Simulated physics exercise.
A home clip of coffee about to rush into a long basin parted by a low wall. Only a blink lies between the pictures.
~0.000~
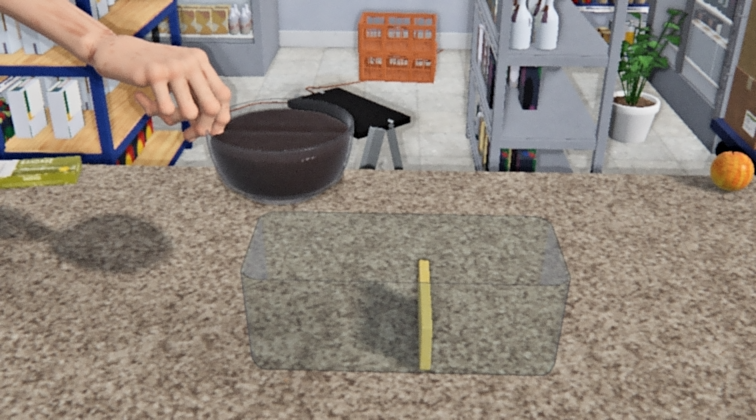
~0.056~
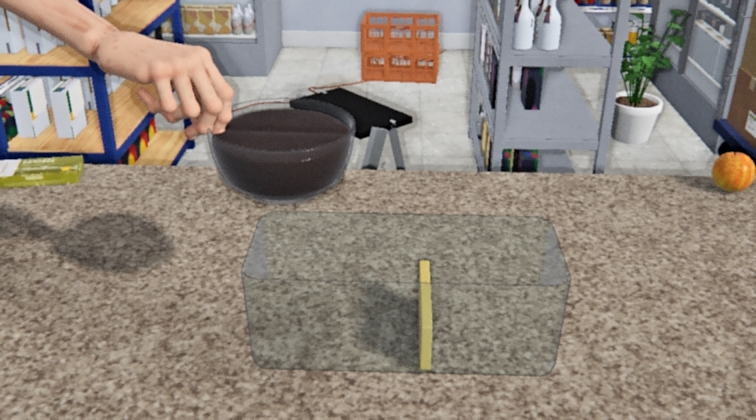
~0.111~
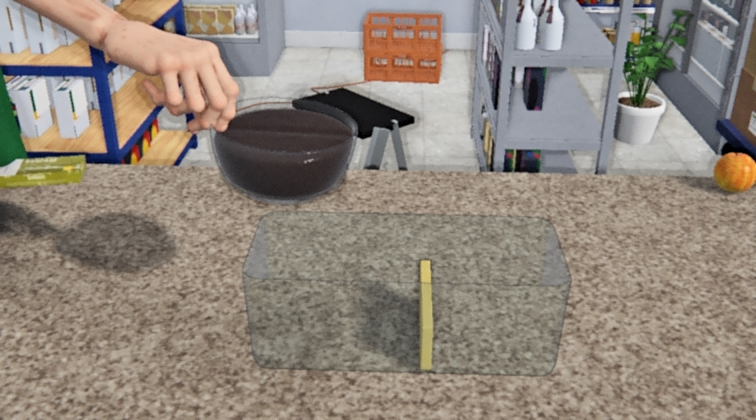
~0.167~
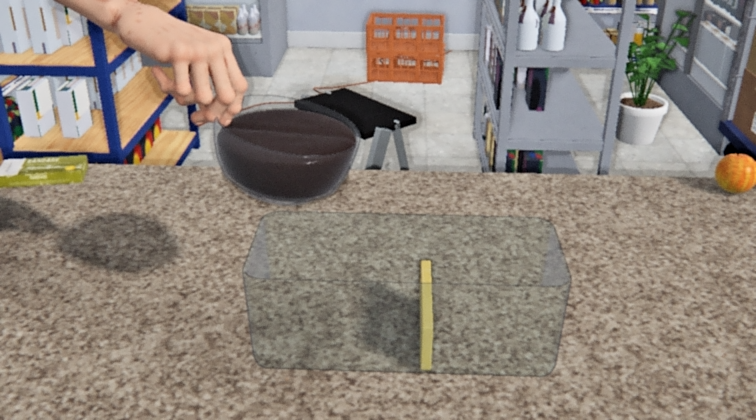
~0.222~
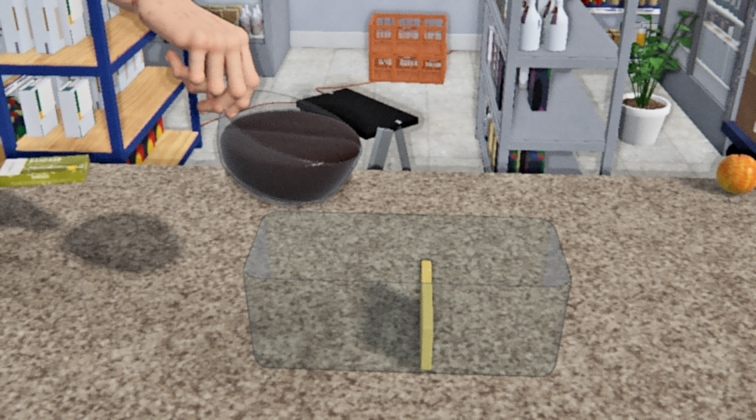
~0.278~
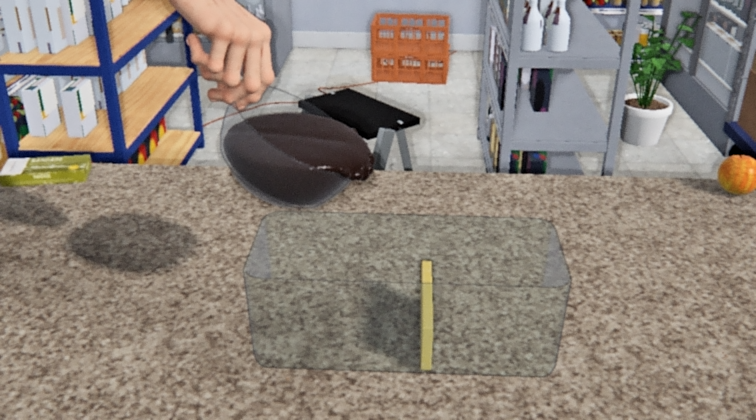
A hand tilts a clear bowl of dark coffee rightward above a long, clear, divided basin.
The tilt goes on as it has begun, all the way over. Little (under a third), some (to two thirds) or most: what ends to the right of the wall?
The share right of the wall is less than a third.
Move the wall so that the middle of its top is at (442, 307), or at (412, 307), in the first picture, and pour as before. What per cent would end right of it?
Roughly 10 per cent, and 35 per cent.
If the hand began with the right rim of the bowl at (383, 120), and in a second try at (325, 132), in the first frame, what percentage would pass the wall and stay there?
In turn 50 and 5 in a hundred.
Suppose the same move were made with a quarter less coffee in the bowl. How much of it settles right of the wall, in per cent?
Some 0 per cent.
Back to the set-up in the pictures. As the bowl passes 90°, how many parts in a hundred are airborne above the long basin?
Close to 30 per cent.
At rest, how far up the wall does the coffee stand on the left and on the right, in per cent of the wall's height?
Left: 40 %. Right: 10 %.
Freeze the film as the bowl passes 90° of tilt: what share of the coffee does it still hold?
Some 20 per cent.
A moment on, the bowl is tipped on its side and 19 per cent is still to pour, 43 is left of the wall and 9 right of it.
Next, the bowl is tipped right over and 1 per cent is still to pour, 83 is left of the wall and 10 right of it.
Then the bowl is tipped right over and 0 per cent is still to pour, 84 is left of the wall and 12 right of it.
Later the bowl is tipped right over and 0 per cent is still to pour, 84 is left of the wall and 12 right of it.
At rest 84 per cent lies left of the wall, 12 right of it and 4 outside.
